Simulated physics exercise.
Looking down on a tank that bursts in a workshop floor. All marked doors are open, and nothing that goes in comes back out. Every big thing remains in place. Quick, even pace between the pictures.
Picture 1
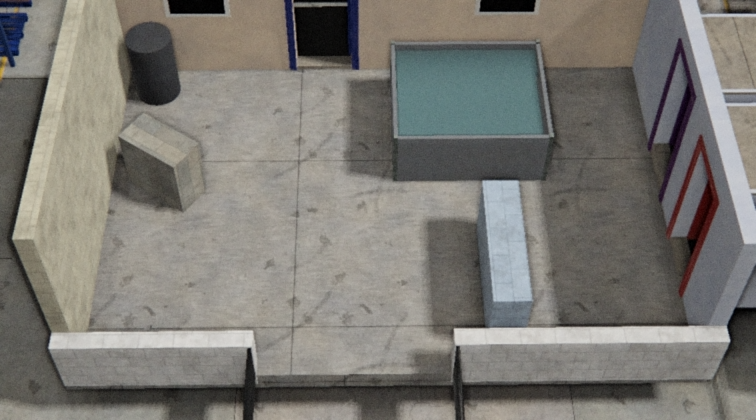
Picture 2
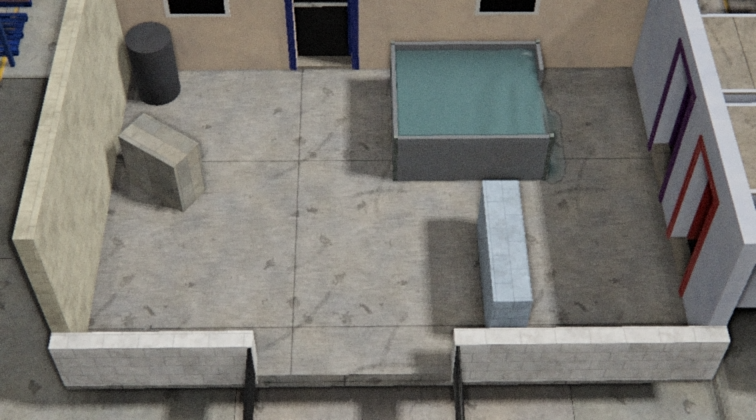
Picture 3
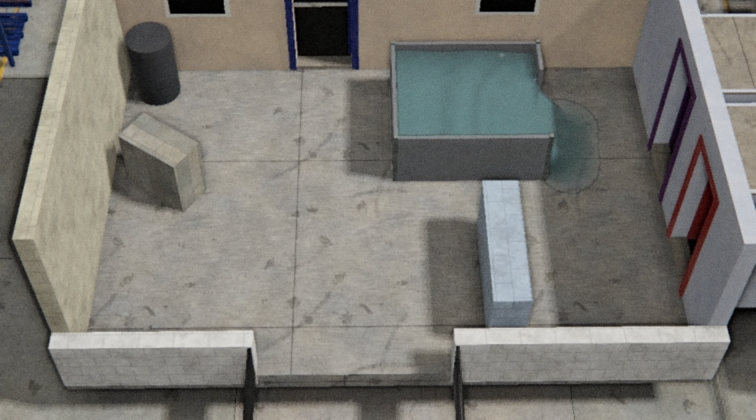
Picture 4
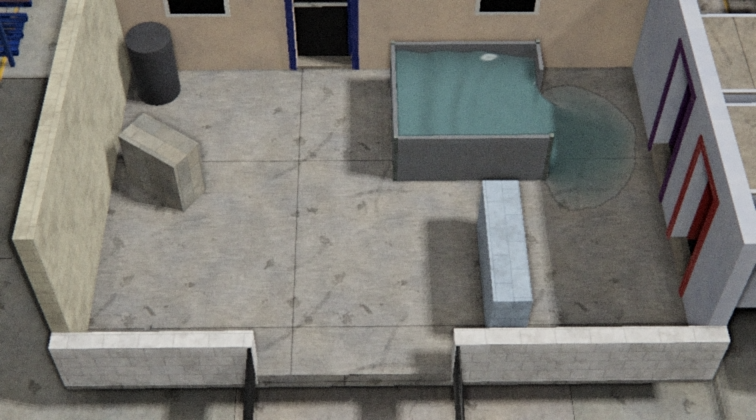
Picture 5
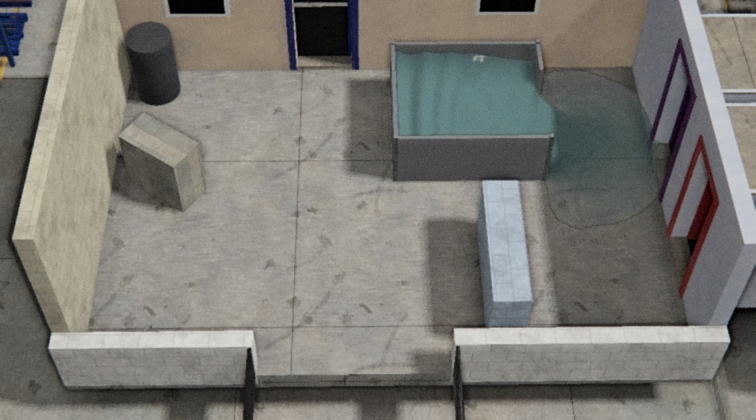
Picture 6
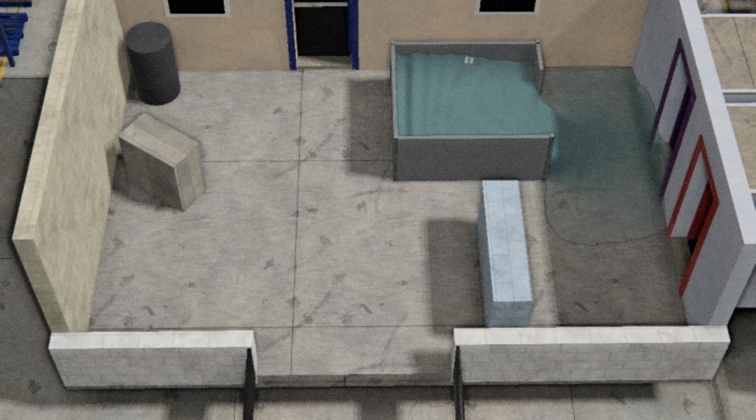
On a workshop floor, water pours from the tank's right side and spreads toward the doors.
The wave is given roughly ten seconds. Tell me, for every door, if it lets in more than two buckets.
The purple door will top two buckets; the blue door will not top two buckets; the red door will top two buckets.
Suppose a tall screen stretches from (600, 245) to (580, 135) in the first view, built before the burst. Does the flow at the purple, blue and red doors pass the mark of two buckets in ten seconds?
Okay, so the purple door comes in short, the blue door comes in short, and the red door ends up above.
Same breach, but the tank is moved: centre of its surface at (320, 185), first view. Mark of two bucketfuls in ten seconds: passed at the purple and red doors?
My reading is that the purple door remains below the mark while the red door tops the mark.
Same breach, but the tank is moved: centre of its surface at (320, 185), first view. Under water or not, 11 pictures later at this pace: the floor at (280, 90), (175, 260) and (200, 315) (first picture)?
Point by point: Still bare; still bare; still bare.
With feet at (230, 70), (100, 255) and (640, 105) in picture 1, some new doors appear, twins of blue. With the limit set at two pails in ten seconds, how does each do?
Checking each in order, the first misses the threshold, the second misses the threshold, and the third beats the threshold.
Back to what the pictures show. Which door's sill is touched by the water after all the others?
The blue-painted one.
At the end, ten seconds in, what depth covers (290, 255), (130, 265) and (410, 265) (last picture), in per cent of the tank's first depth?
My figures are about 4, 4 and 4 percent.
A moment on, water covers 15 % of the floor; the purple door far over two buckets in, the blue door not reached, the red door under two buckets in.
Next, water covers 25 % of the floor; the purple door far over two buckets in, the blue door not reached, the red door over two buckets in.
Then, water covers 40 % of the floor; the purple door far over two buckets in, the blue door wet at the sill, nothing in, the red door over two buckets in.
Later, water covers 75 % of the floor; the purple door far over two buckets in, the blue door under two buckets in, the red door far over two buckets in.
In the end, water covers 90 % of the floor; the purple door far over two buckets in, the blue door under two buckets in, the red door far over two buckets in.
